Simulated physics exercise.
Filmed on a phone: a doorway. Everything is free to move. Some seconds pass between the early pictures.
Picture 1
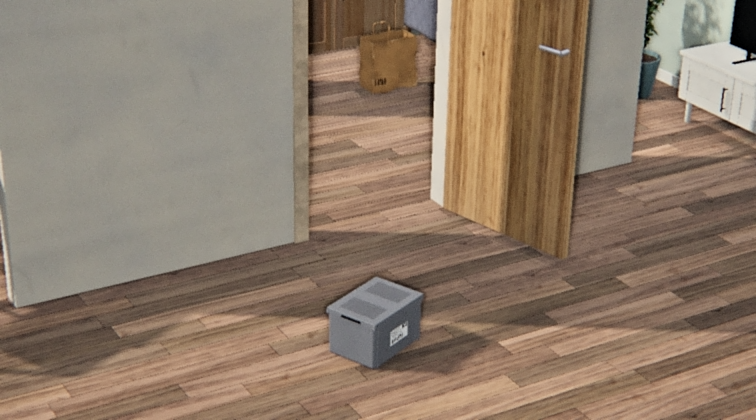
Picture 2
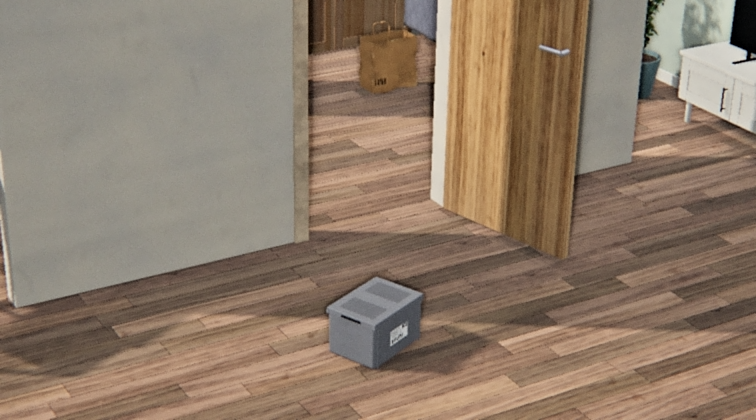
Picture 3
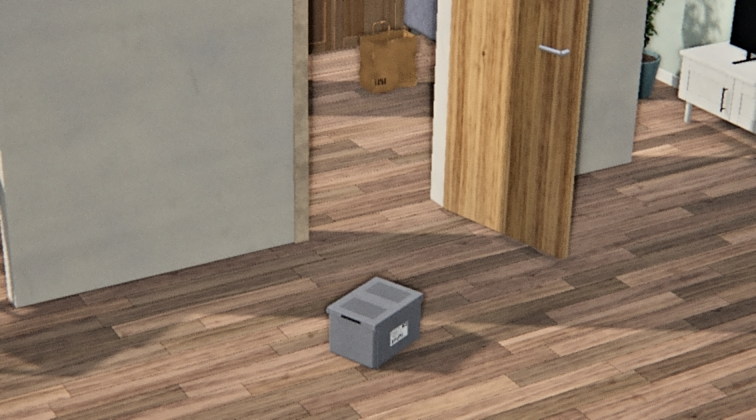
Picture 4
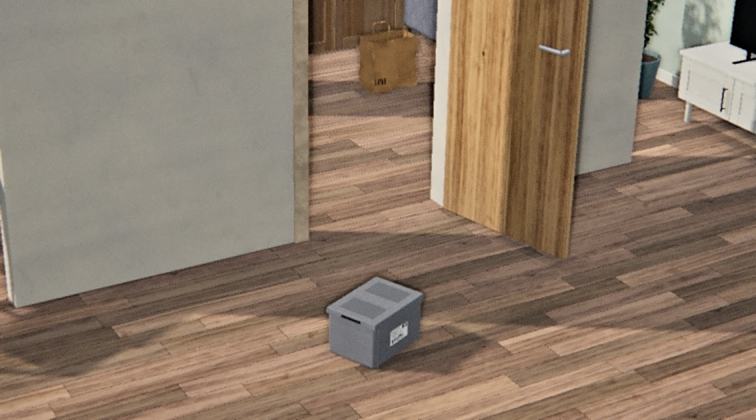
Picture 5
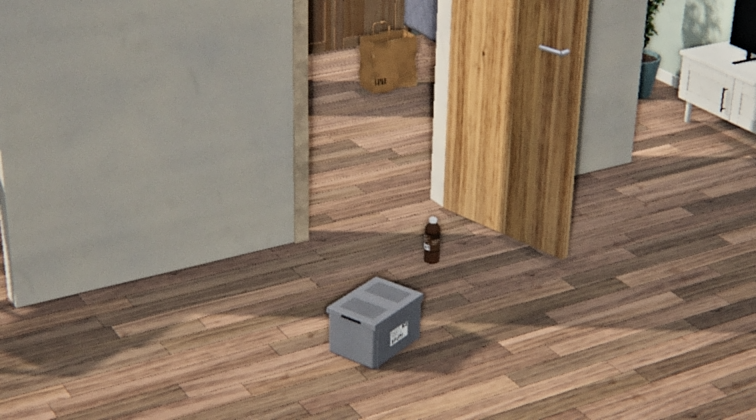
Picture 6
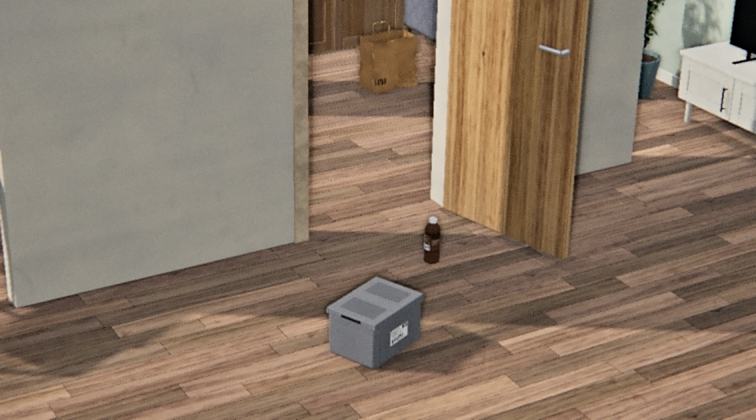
Brown bottle appearing abruptly on the wooden floor behind a still grey tote, beside a wide-open door that stays motionless.
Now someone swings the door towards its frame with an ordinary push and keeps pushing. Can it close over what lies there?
In the end the door closes.
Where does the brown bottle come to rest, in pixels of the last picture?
At about (296, 207).
Then, 1.10 s after the last picture, open by 37°; brown bottle slid well along near (389, 236).
Then, 1.40 s after the last picture, open by 10°; brown bottle slid well along near (332, 222).
At rest, open by 0°; tipped over on the floor, brown bottle; grey tote in place. Seen from the same camera at the end, brown bottle near (296, 207).
